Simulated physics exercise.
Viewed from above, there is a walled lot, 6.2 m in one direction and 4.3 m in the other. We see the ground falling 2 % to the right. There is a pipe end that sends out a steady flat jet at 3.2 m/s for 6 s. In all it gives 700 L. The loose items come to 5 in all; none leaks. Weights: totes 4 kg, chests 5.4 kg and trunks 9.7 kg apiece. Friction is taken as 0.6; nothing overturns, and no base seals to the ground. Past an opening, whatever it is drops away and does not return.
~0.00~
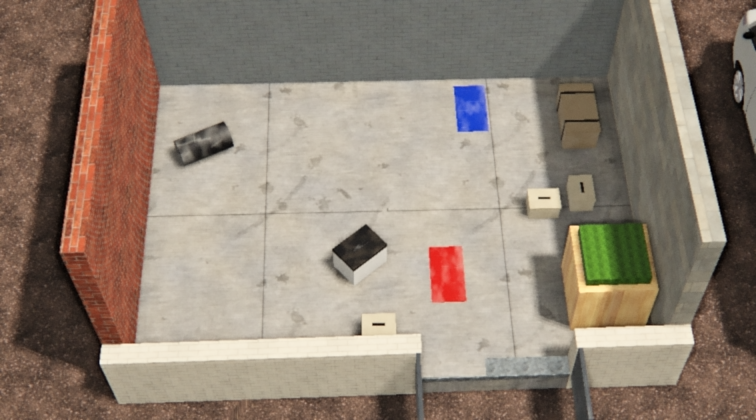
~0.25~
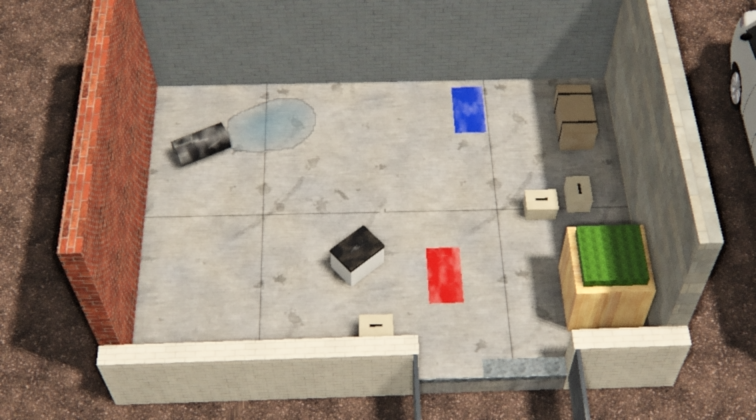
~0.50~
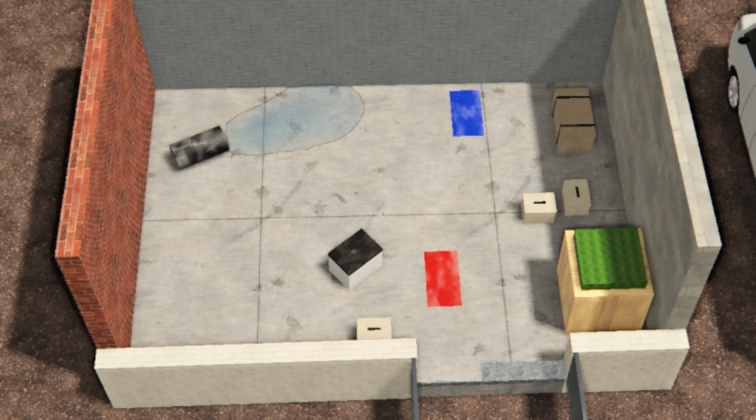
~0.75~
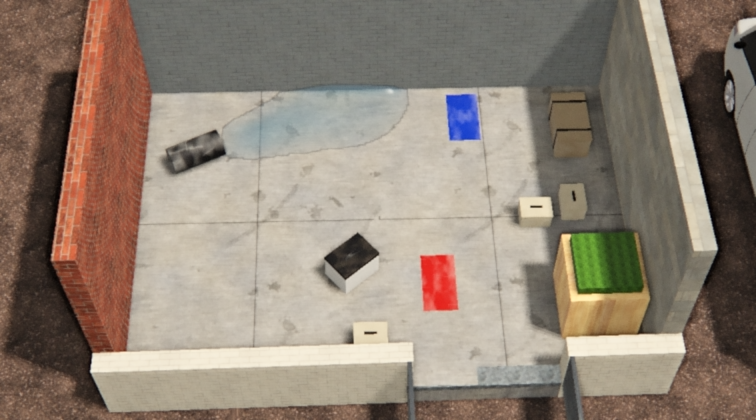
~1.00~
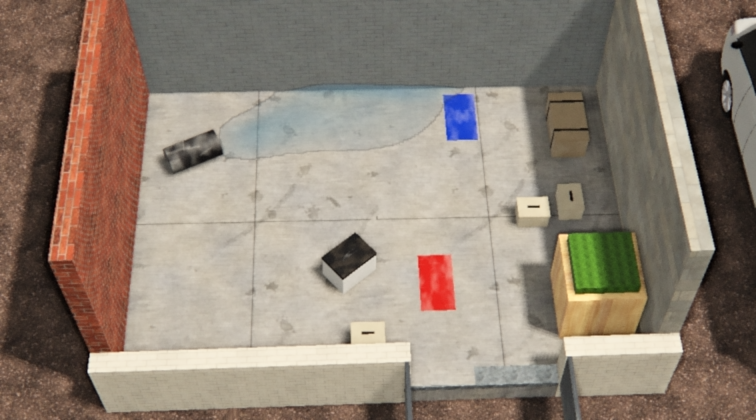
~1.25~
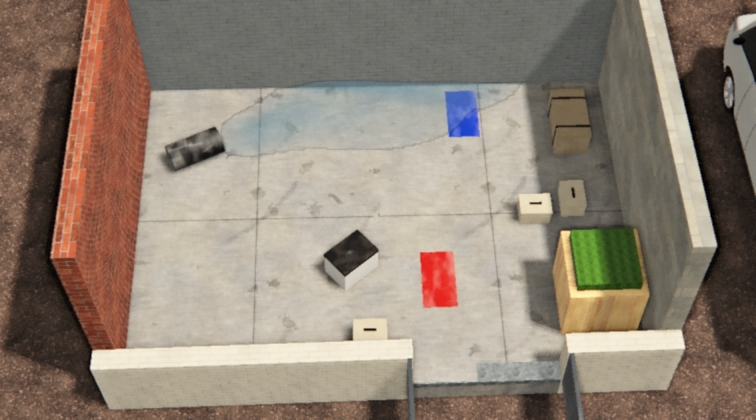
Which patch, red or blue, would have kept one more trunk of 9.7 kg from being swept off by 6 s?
The red patch.
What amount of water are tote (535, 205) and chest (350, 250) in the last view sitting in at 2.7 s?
Depth approx. 0 cm / 0 cm.
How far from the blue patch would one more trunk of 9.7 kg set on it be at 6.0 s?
Around 140 centimetres from the patch.
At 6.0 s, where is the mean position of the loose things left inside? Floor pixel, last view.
Averaged position, last view: Near pixel (444, 266).
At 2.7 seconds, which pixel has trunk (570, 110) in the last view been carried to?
Position: About (597, 119).
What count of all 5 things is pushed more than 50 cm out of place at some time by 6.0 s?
That adds up to 3.
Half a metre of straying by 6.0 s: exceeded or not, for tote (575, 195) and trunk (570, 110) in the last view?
First above it, second above it.
After 1.8 s on red it would be 0 cm off in 0 cm of water; on blue it would be 68 cm off in 3 cm of water.
After 2.7 s on red it would be 0 cm off in 0 cm of water; on blue it would be 134 cm off in 3 cm of water.
After 4.2 s on red it would be 0 cm off in 0 cm of water; on blue it would be 157 cm off in 4 cm of water.
After 6.0 s on red it would be 6 cm off in 2 cm of water; on blue it would be 147 cm off in 4 cm of water.
